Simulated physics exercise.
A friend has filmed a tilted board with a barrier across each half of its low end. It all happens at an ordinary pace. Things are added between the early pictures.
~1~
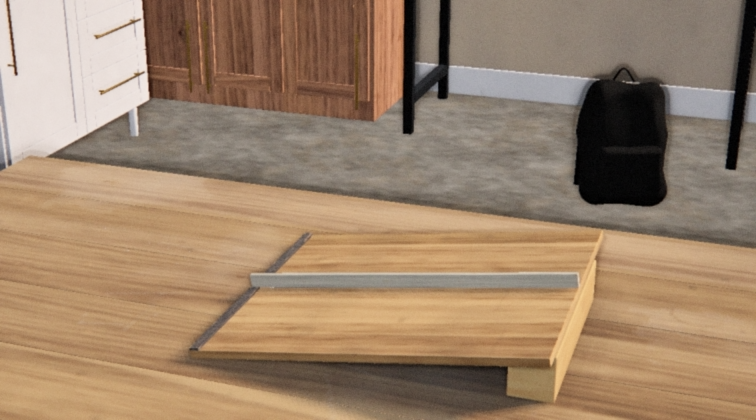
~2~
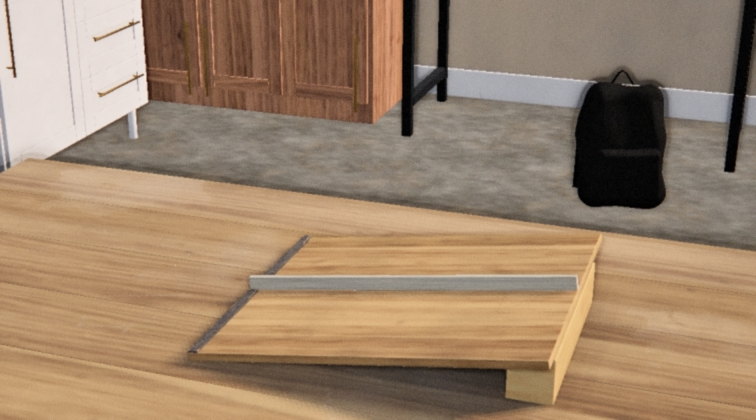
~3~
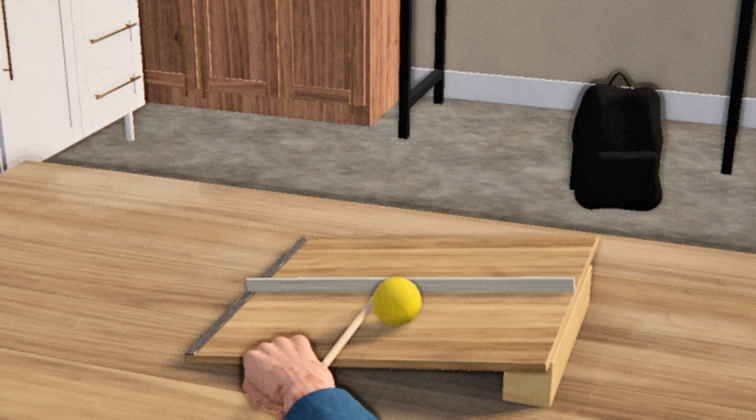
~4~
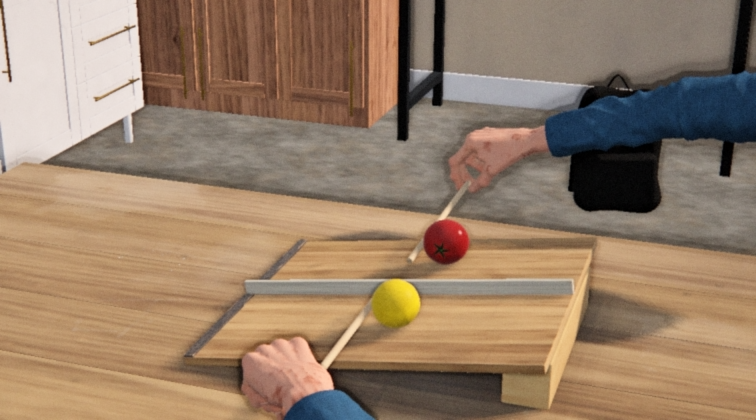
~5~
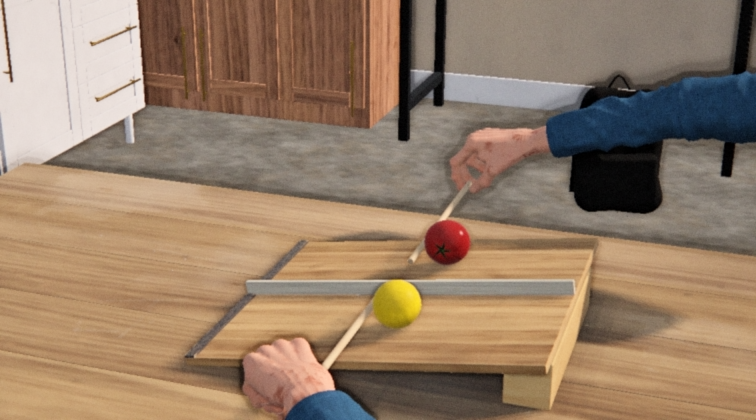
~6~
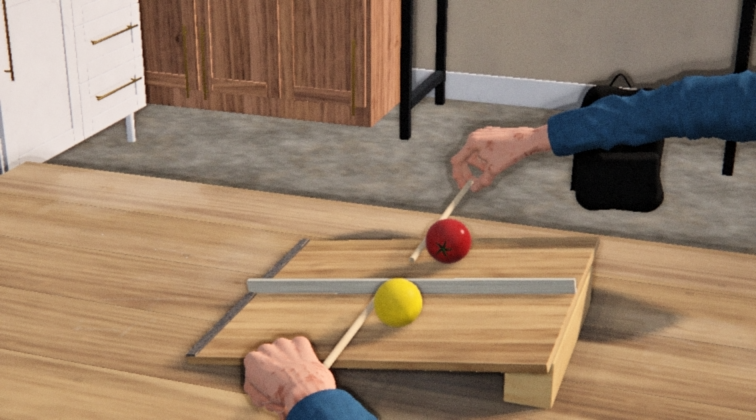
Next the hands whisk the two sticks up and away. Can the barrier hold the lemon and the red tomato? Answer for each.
As it turns out, the lemon goes over the end and the red tomato goes over the end.
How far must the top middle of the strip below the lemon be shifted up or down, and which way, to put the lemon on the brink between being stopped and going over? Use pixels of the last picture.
A shift of 8 pixels, going up.
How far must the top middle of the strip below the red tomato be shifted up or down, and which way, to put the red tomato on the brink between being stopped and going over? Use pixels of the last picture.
A shift of 8 pixels, going up.
Then, 0.58 s after the last picture, lemon rolling on the board near (294, 303); red tomato rolling on the board near (353, 243).
Then, 1.00 s after the last picture, lemon off the board near (125, 298); red tomato off the board near (196, 242).
Then, 1.36 s after the last picture, lemon off the board; red tomato off the board near (75, 225).
By the end, the lemon rolls off the board; the red tomato rolls off the board.
